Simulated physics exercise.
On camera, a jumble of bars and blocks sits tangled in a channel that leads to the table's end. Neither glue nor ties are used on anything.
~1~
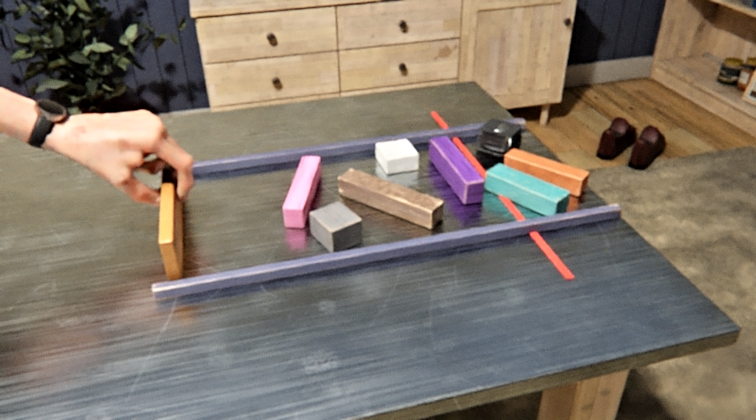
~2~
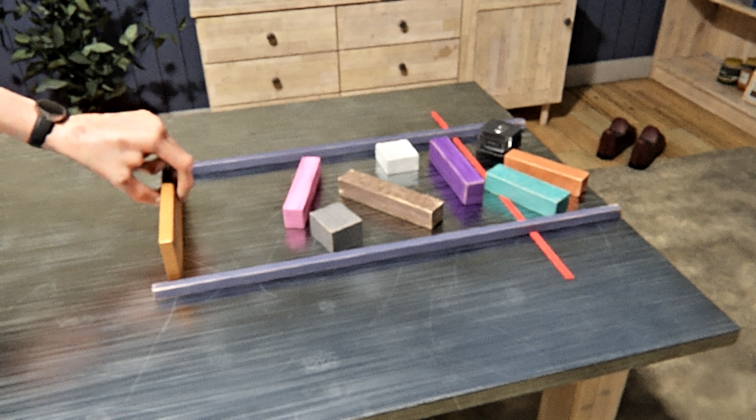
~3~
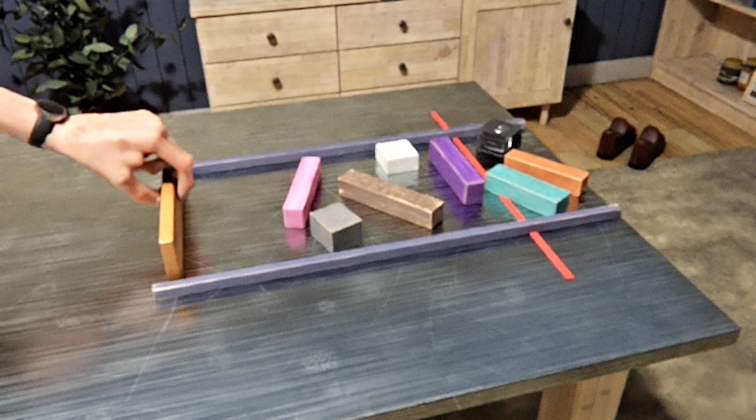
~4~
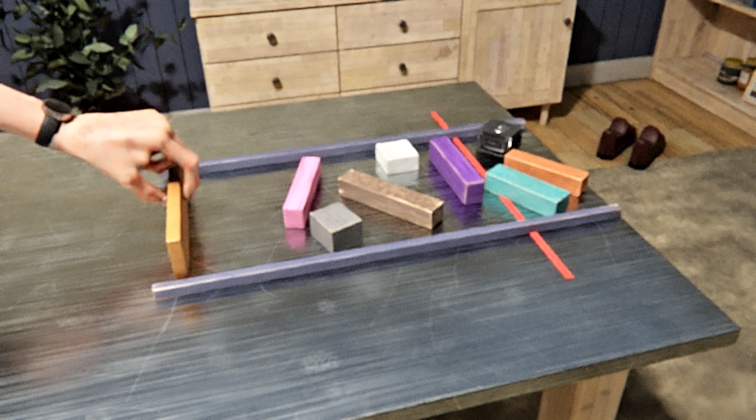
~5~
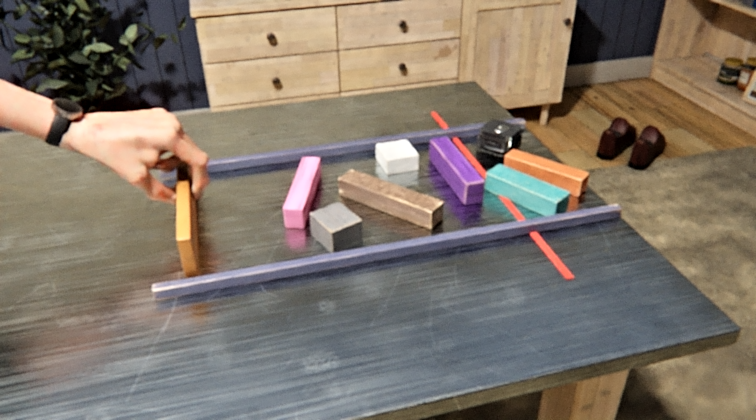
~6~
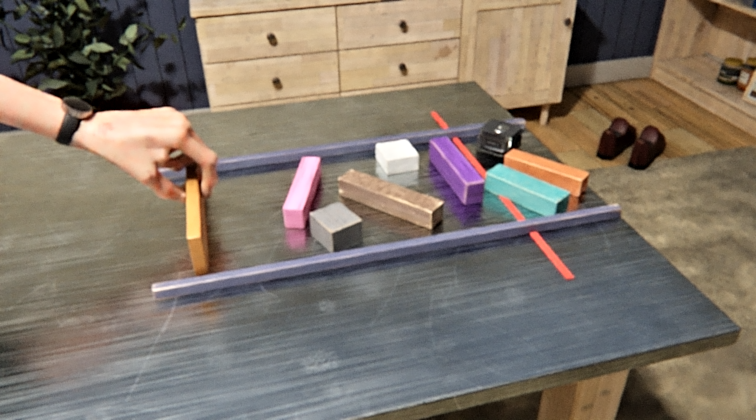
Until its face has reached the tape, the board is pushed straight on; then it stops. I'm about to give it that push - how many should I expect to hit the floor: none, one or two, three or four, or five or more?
Expect one or two.
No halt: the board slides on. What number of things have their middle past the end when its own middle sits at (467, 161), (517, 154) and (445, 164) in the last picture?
In order of the places given, that's 0, 4 and 0.
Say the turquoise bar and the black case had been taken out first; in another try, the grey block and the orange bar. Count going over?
Result: 0, then 0.
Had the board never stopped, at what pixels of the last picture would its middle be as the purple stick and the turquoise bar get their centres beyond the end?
The purple stick gives roughly (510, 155), the turquoise bar roughly (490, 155).
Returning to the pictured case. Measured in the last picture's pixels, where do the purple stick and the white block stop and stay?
The purple stick at (540, 156), the white block at (498, 143).
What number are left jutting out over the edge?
2, I think.
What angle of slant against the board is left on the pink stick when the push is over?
The angle comes out near 0 degrees.
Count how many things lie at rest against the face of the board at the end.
That number would be 2.
Early on, none off yet; orange bar at rest near (545, 172); black case at rest near (500, 139); turquoise bar at rest near (526, 191).
Finally, the number that fall off is one or two; lost, orange bar.
